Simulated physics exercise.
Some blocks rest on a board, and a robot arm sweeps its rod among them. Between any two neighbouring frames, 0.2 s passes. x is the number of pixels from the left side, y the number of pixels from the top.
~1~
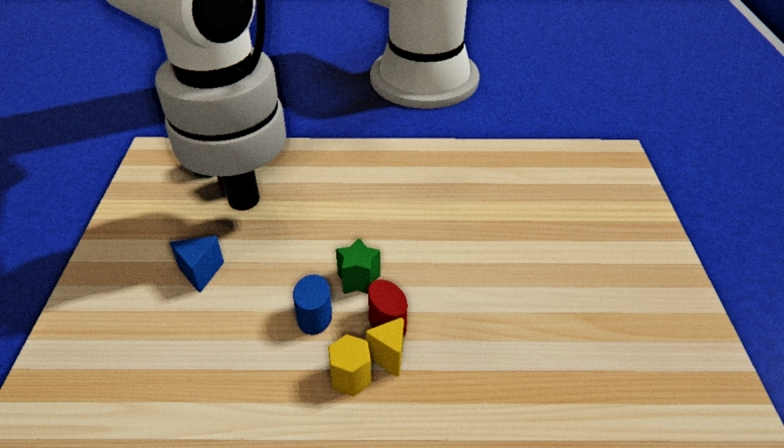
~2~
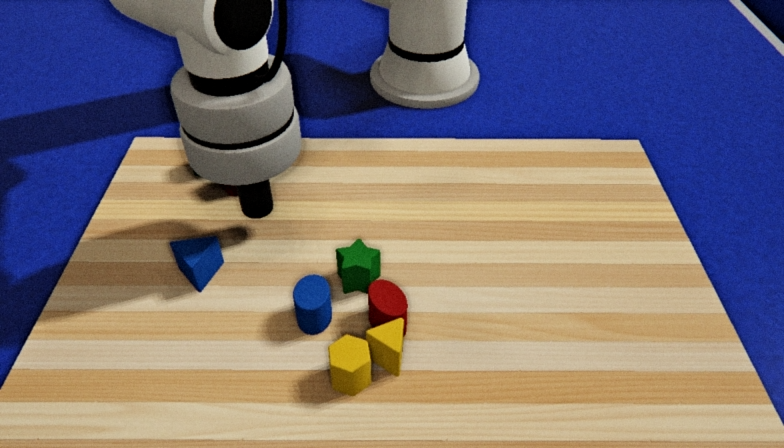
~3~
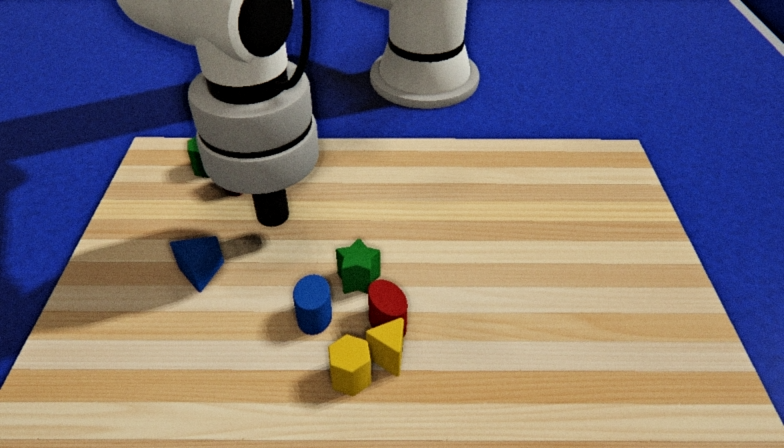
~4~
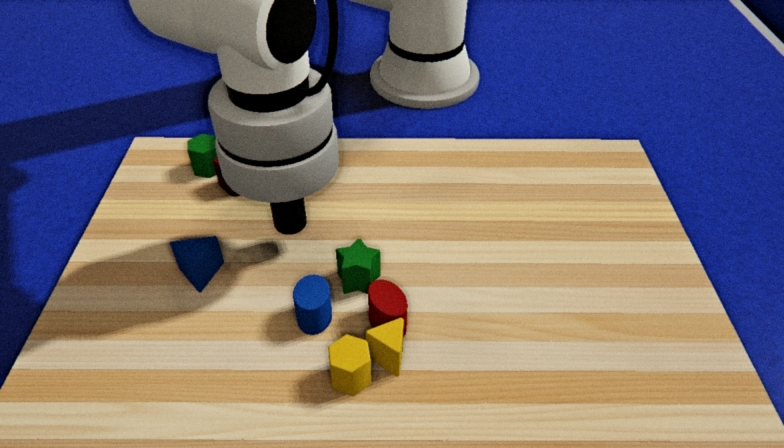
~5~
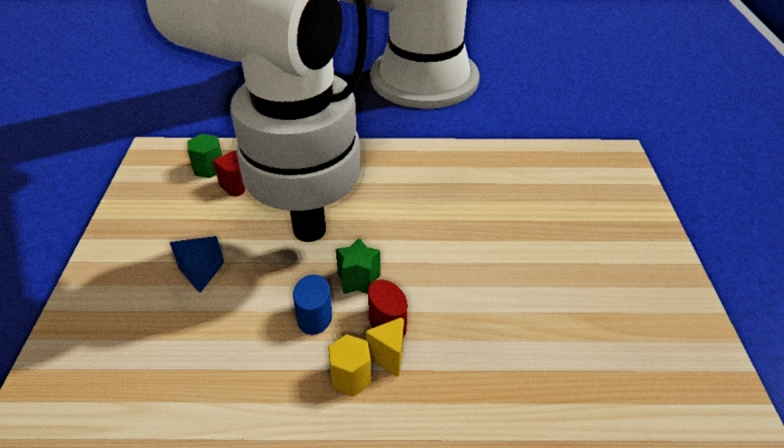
A robot arm moves its black rod steadily rightward and slightly toward the viewer above a striped wooden board, passing behind a blue triangular block, while the blue, green, red and yellow blocks stay where they are.
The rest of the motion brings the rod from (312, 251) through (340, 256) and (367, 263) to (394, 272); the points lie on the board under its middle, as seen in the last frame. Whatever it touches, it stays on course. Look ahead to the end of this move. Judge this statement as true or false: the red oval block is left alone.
That claim is true.
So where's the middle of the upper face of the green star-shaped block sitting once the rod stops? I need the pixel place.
The middle of its upper face will lie at (376, 267).
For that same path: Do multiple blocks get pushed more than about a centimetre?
Short answer: No.
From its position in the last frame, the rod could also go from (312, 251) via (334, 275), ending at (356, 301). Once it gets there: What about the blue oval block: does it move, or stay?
Left in place.
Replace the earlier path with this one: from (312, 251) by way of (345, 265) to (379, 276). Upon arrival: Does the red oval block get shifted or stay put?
The red oval block is moved.
The first path, step by step. Halfway along, rod (353, 240); green star-shaped block (361, 256), turned 15° clockwise.
At the end, rod (394, 253); green star-shaped block (376, 267), turned 65° clockwise; red oval block not moved.
